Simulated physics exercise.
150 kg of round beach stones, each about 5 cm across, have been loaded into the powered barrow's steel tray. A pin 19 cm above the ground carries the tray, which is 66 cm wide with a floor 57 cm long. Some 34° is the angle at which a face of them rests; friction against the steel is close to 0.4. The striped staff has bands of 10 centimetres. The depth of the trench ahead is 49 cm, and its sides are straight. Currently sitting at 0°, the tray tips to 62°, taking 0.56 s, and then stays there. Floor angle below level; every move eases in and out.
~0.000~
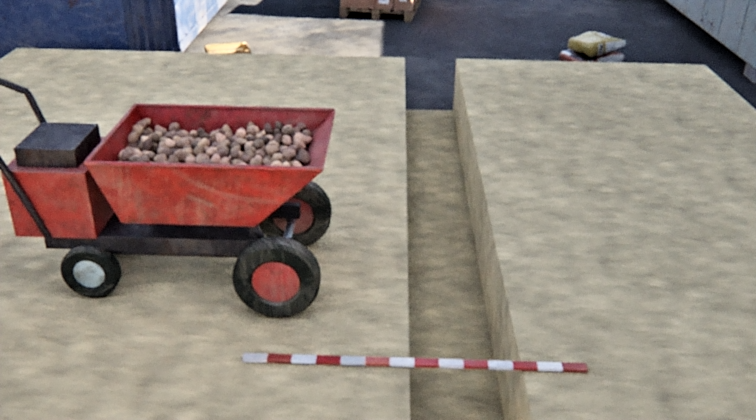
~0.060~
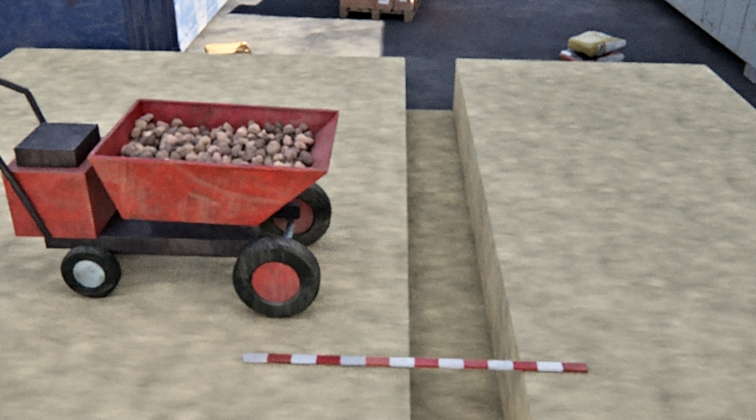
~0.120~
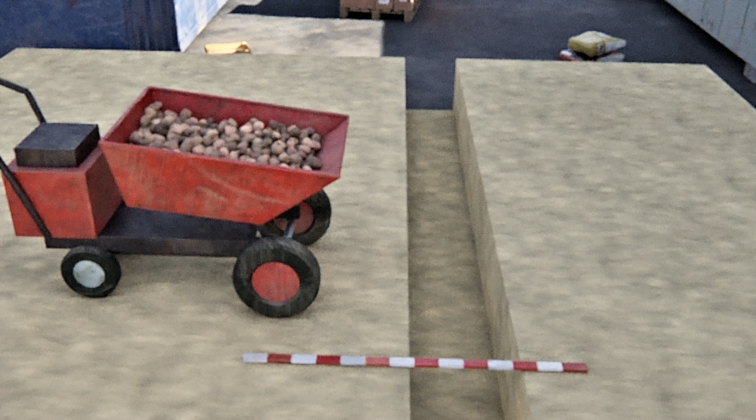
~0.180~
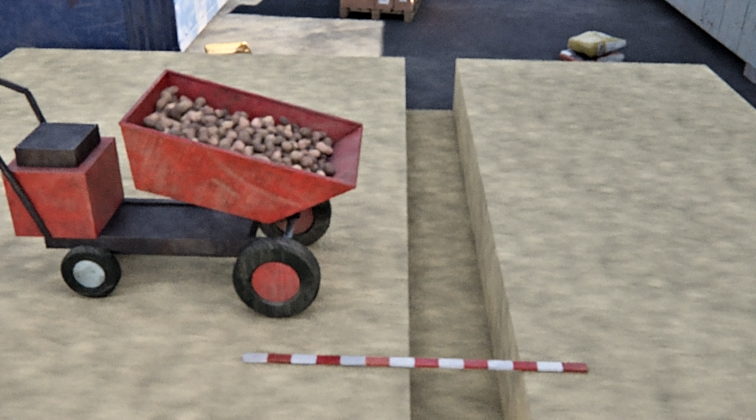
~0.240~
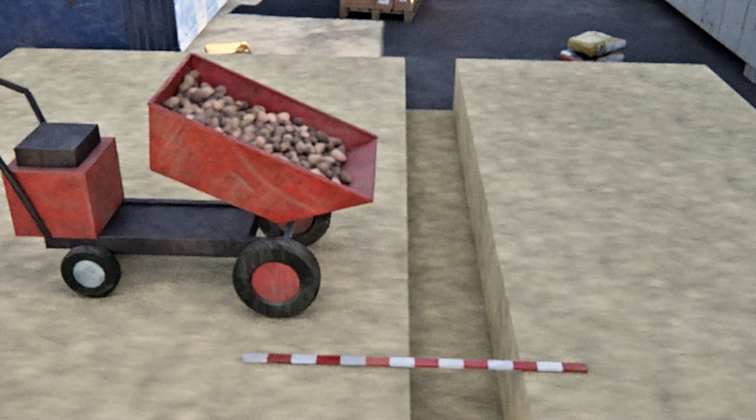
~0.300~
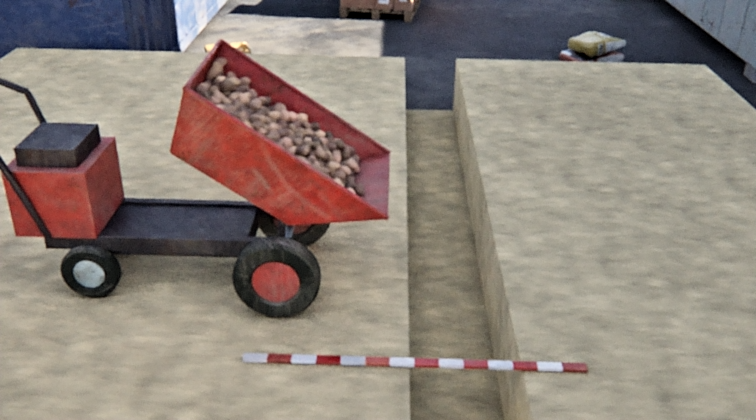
A red tray full of brownish stones tilted steeply on a small wheeled barrow, its left end rising while the stones stayed heaped inside and the wheels stayed still beside a straight trench.
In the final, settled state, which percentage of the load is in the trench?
82 per cent is in the trench.
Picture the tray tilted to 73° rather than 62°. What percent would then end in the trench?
Close to 90 per cent then.
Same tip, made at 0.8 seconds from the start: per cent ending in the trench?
With that change, it comes to around 95 per cent.
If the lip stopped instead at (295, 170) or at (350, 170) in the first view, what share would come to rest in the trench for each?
Around 95 and then 60 percent.
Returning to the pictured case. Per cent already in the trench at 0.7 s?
At that moment: Approx. 15 %.
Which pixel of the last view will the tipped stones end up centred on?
Roughly (467, 351), I'd say.
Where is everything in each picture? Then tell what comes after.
In the first frame, the tray is at 0°, its lip at (322, 170); the top of the load is at (251, 138).
The second frame shows lip at (327, 171), floor tilted 2°, highest stones at (184, 130); the stones move at 0.5 m/s on average.
In the third frame, the tray is at 7°, its lip at (339, 177); the top of the load is at (157, 118); the stones move at 1.0 m/s on average.
The fourth frame shows lip at (356, 187), floor tilted 15°, highest stones at (172, 103); the stones move at 1.3 m/s on average.
In the fifth frame, the tray is at 24°, its lip at (373, 201); the top of the load is at (194, 87); the stones move at 1.5 m/s on average.
The sixth frame shows lip at (388, 218), floor tilted 34°, highest stones at (217, 74); the stones move at 1.6 m/s on average.
After 0.4 s the floor is at 52°; 100 % in the tray; the foremost stones are at (382, 214).
After 0.7 s the floor is at 62°; 86 % in the tray, 14 % in the trench; the foremost stones are at (467, 272).
After 1.0 s the floor is at 62°; 20 % in the tray, 62 % in the trench, 17 % past the trench; the foremost stones are at (628, 290).
After 3.0 s the floor is at 62°; 0 % in the tray, 82 % in the trench, 18 % past the trench; the foremost stones are past the picture's edge.
